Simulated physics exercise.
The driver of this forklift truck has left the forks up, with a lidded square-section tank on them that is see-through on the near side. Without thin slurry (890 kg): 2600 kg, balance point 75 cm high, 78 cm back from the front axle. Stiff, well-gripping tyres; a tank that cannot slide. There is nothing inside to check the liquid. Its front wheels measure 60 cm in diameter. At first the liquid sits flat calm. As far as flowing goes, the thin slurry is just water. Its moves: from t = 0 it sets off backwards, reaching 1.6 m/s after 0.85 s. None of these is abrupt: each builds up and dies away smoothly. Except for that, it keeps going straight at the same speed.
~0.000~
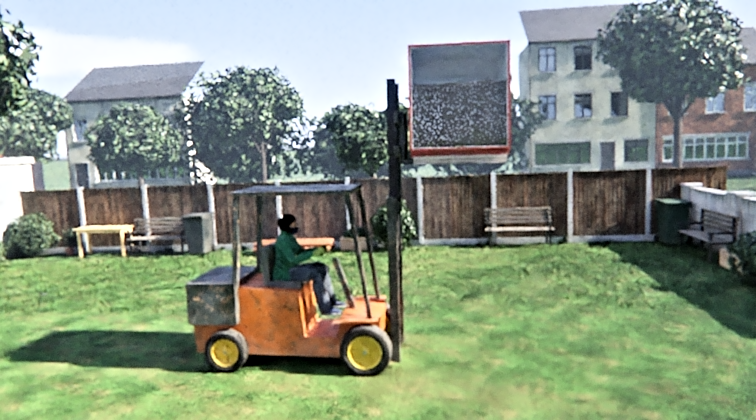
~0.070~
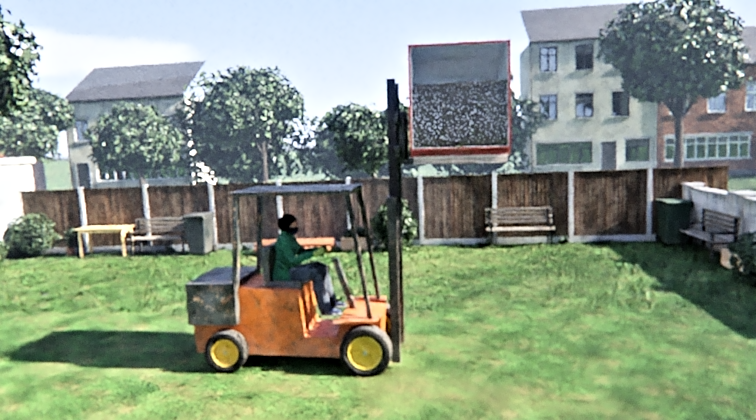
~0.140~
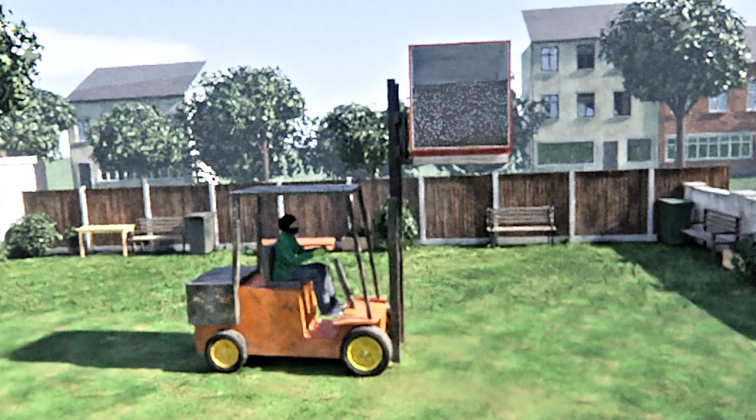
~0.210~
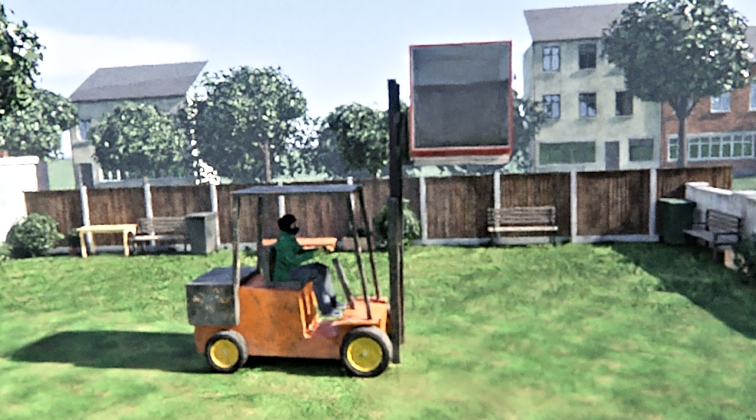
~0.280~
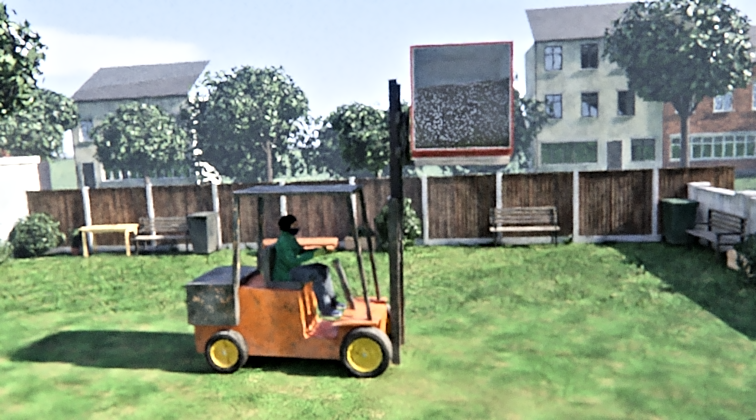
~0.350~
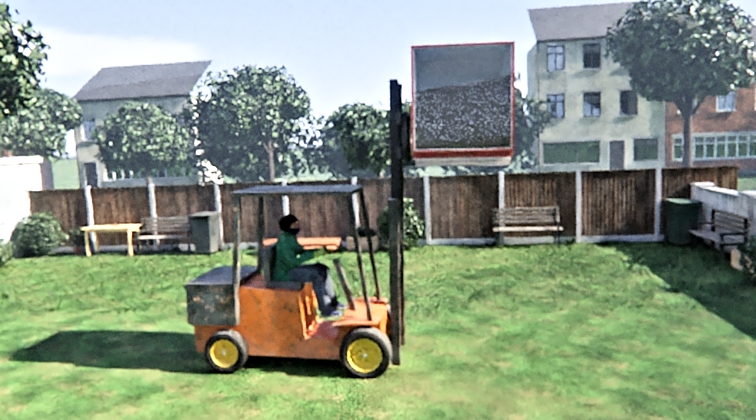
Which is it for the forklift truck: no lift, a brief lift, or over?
It rises then drops back.
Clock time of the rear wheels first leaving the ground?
Near 0.45 s, I reckon.
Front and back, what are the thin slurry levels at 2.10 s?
Some 66 cm in front and some 72 cm behind.
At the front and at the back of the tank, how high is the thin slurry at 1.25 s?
The surface sits near 64 cm in front and near 68 cm at the rear.
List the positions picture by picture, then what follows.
It reaches (493, 83) at the front; it reaches (425, 87) at the back; it rides level; the front is on the right; a wheel hub at (364, 354), in the first frame.
It reaches (494, 83) at the front; it reaches (425, 86) at the back; it rides level, in the second frame.
It reaches (494, 83) at the front; it reaches (425, 87) at the back; it rides level, in the third frame.
It reaches (495, 83) at the front; it reaches (426, 88) at the back; it rides level, in the fourth frame.
It reaches (496, 82) at the front; it reaches (427, 89) at the back; it rides level, in the fifth frame.
It reaches (497, 81) at the front; it reaches (428, 91) at the back; it rides level; a wheel hub at (364, 357), in the sixth frame.
Then, 0.45 s in, the lean is 1° nose down, the rear 2 cm in the air; the liquid stands 57 cm at the back and 74 cm at the front.
Then, 1.25 s in, the lean is 6° nose down, the rear 16 cm in the air; the liquid stands 69 cm at the back and 65 cm at the front.
Then, 2.10 s in, the lean is 1° nose up, wheels down; the liquid stands 72 cm at the back and 65 cm at the front.
Then, 3.84 s in, all wheels are down again; the highest lift was 16 cm and the largest lean 6°.
